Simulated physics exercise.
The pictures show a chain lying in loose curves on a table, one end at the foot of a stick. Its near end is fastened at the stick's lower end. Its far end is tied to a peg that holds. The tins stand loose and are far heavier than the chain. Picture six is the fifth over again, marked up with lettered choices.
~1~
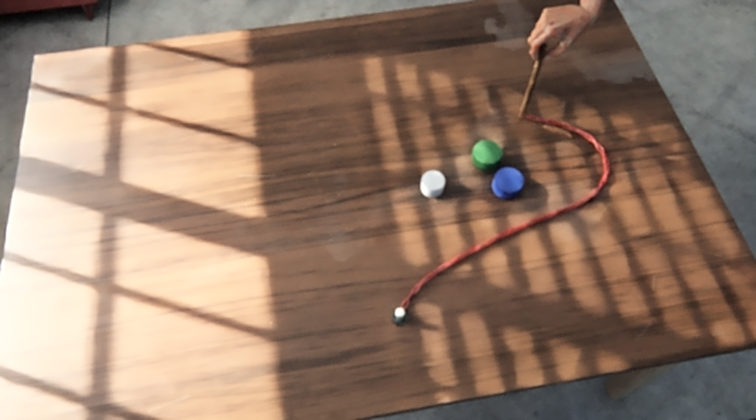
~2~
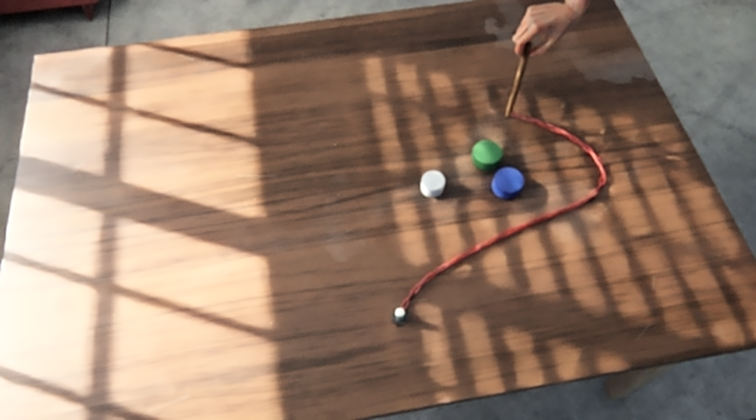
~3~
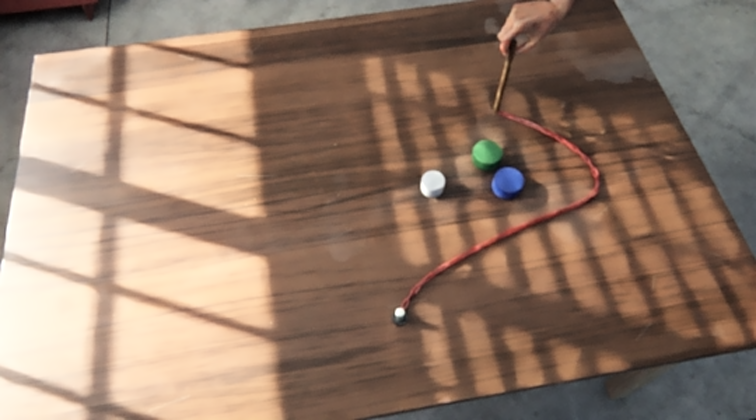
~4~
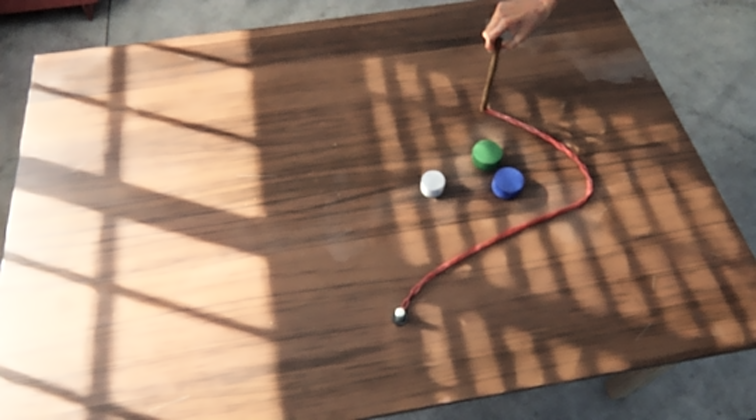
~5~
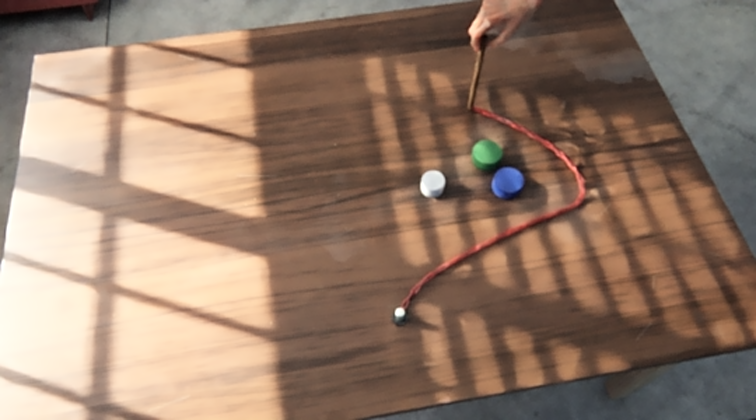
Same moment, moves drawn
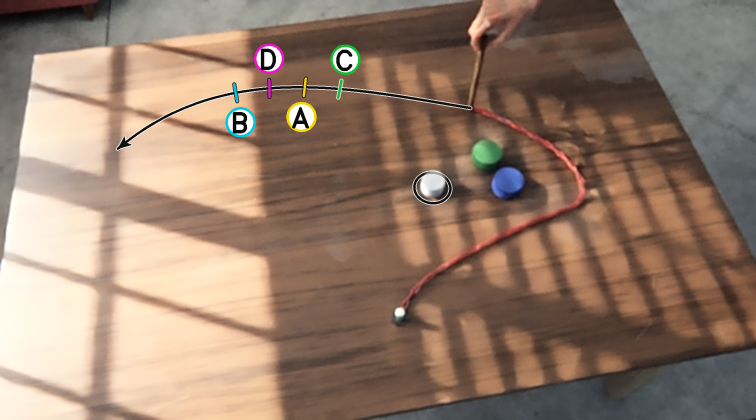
A wooden table on a grey floor is seen from above at an angle by a still camera, with slatted sunlight and shadow across its top. A white, a green and a blue tin sit right of centre, and a red chain curves around their right side from a small peg near the front to a stick's lower end. A hand at the far edge moves the stick steadily left, drawing the chain's far end along while its right-hand bend shifts slightly inward.
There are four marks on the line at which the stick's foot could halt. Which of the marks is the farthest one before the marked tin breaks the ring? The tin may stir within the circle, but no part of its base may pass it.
All is well up to A.
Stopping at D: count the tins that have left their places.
Three.
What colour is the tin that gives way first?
Blue.
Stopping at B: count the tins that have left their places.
Three.
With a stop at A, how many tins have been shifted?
Two.
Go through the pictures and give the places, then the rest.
The first frame shows blue tin (508, 183); peg (400, 315); green tin (487, 155).
The second frame shows green tin (487, 155); white tin (433, 184).
The third frame shows blue tin (508, 183); peg (400, 315).
The fourth frame shows green tin (487, 155); white tin (433, 184).
The fifth frame shows blue tin (508, 183); peg (400, 315); green tin (487, 155).
On the copy, A at (305, 87); B at (236, 93); C at (340, 89); D at (269, 88); the ring at (432, 188); the route from (470, 108) via (287, 87) to (118, 149).
On A. First, foot of the stick (412, 99); white tin (433, 184).
Then, foot of the stick (354, 91); green tin (483, 157); white tin (433, 184); blue tin (491, 180).
Finally, foot of the stick (305, 88); green tin (448, 162); white tin (433, 184); blue tin (460, 184); the white tin is still in its ring.
By contrast, B drags the ringed tin to (391, 193); C is safe but short; D drags the ringed tin to (413, 187).
